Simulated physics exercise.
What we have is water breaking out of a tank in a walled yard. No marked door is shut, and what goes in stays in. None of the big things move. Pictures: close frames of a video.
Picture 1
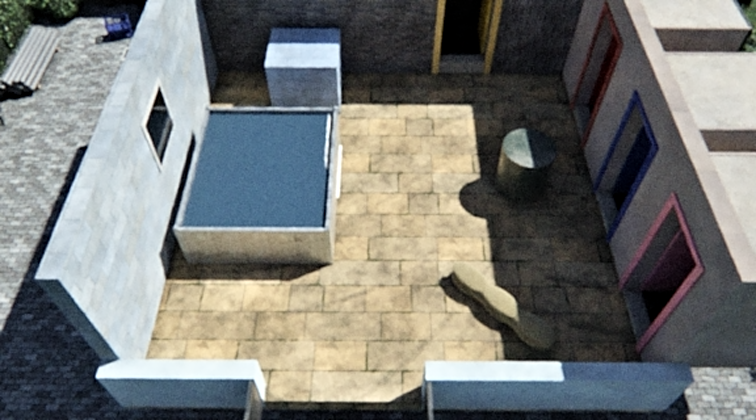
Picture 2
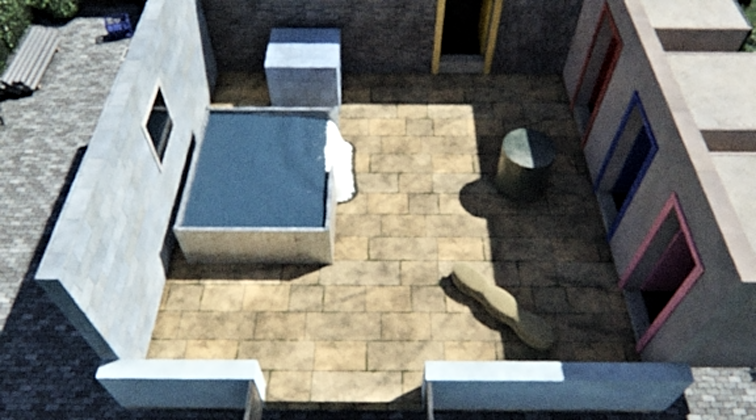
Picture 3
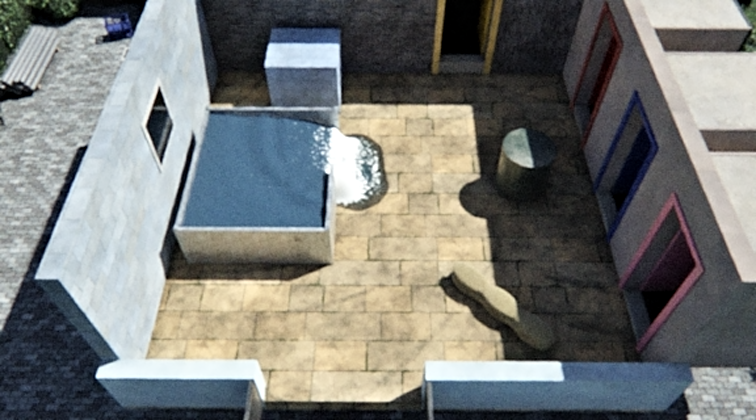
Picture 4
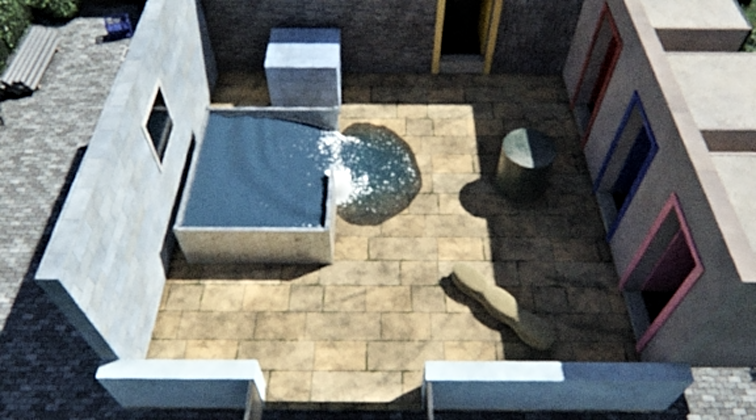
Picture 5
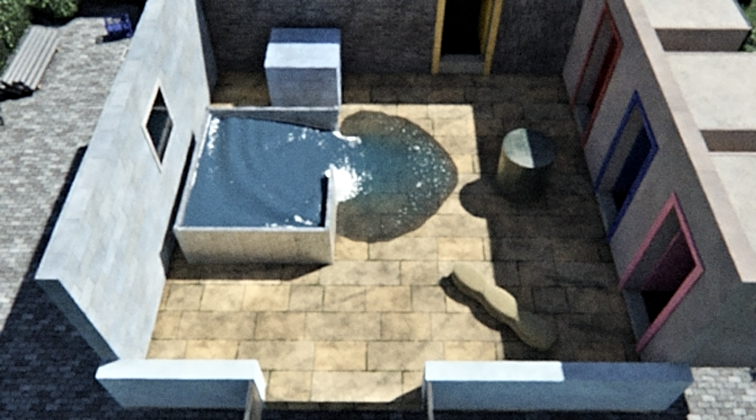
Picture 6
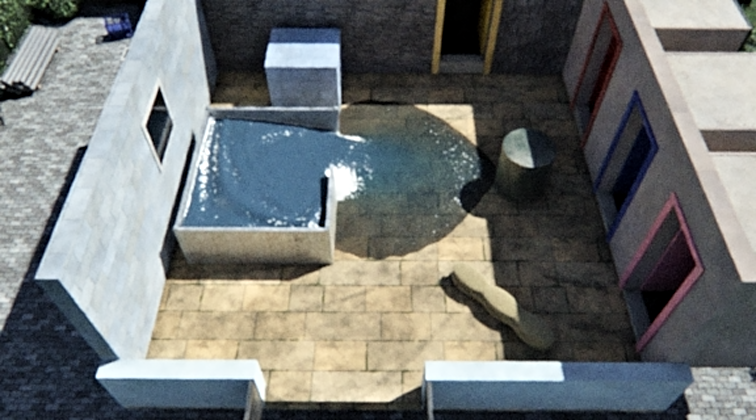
At first, dark blue water lies still in an open tank against the left wall of a tiled, walled yard. Water then breaks out through the tank's right side in a white, foamy burst, and a rounded, glistening sheet spreads rightward across the tiles to beside the round metal drum, while ripples cross the tank.
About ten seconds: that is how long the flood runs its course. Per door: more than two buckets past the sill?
Red door over, blue door over, pink door over, yellow door at or under.
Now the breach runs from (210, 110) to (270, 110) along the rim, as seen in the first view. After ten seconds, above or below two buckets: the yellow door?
Lab note - yellow door remains within bounds.
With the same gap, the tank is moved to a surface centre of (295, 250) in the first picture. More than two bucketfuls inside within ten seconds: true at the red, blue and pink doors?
My reading: Red door is under, blue door floods, pink door lets more in.
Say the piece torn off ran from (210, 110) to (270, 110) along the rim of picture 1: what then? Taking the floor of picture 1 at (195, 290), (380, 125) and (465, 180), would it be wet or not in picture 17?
In the order you gave them, I get still bare, drenched, still bare.
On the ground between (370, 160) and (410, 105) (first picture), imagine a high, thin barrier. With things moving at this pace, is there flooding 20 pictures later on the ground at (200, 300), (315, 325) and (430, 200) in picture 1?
Log, spots one to three: Spared; spared; swamped.
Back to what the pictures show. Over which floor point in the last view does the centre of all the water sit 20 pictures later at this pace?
Estimate: (393, 182).
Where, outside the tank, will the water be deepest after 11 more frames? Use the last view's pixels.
Deepest spot: Near (555, 78).
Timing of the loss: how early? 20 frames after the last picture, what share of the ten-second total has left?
Share gone by then: About 35 %.
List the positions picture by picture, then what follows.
The first picture shows still water in the open tank at (263, 167).
In the second picture, water pours out at (334, 162) and has run to (342, 142).
In the third picture, the front is at (378, 197), out from the gap at (334, 163).
In the fourth picture, water pours out at (334, 163) and has run to (417, 183).
In the fifth picture, the front is at (452, 184), out from the gap at (334, 163).
In the sixth picture, water pours out at (334, 163) and has run to (488, 165).
A moment on, water covers 40 % of the floor; the red door wet at the sill, nothing in, the blue door not reached, the pink door not reached, the yellow door not reached.
Next, water covers 50 % of the floor; the red door over two buckets in, the blue door wet at the sill, nothing in, the pink door wet at the sill, nothing in, the yellow door wet at the sill, nothing in.
Then, water covers 55 % of the floor; the red door far over two buckets in, the blue door under two buckets in, the pink door over two buckets in, the yellow door wet at the sill, nothing in.
Later, water covers 80 % of the floor; the red door far over two buckets in, the blue door over two buckets in, the pink door far over two buckets in, the yellow door wet at the sill, nothing in.
In the end, water covers 95 % of the floor; the red door far over two buckets in, the blue door over two buckets in, the pink door far over two buckets in, the yellow door wet at the sill, nothing in.
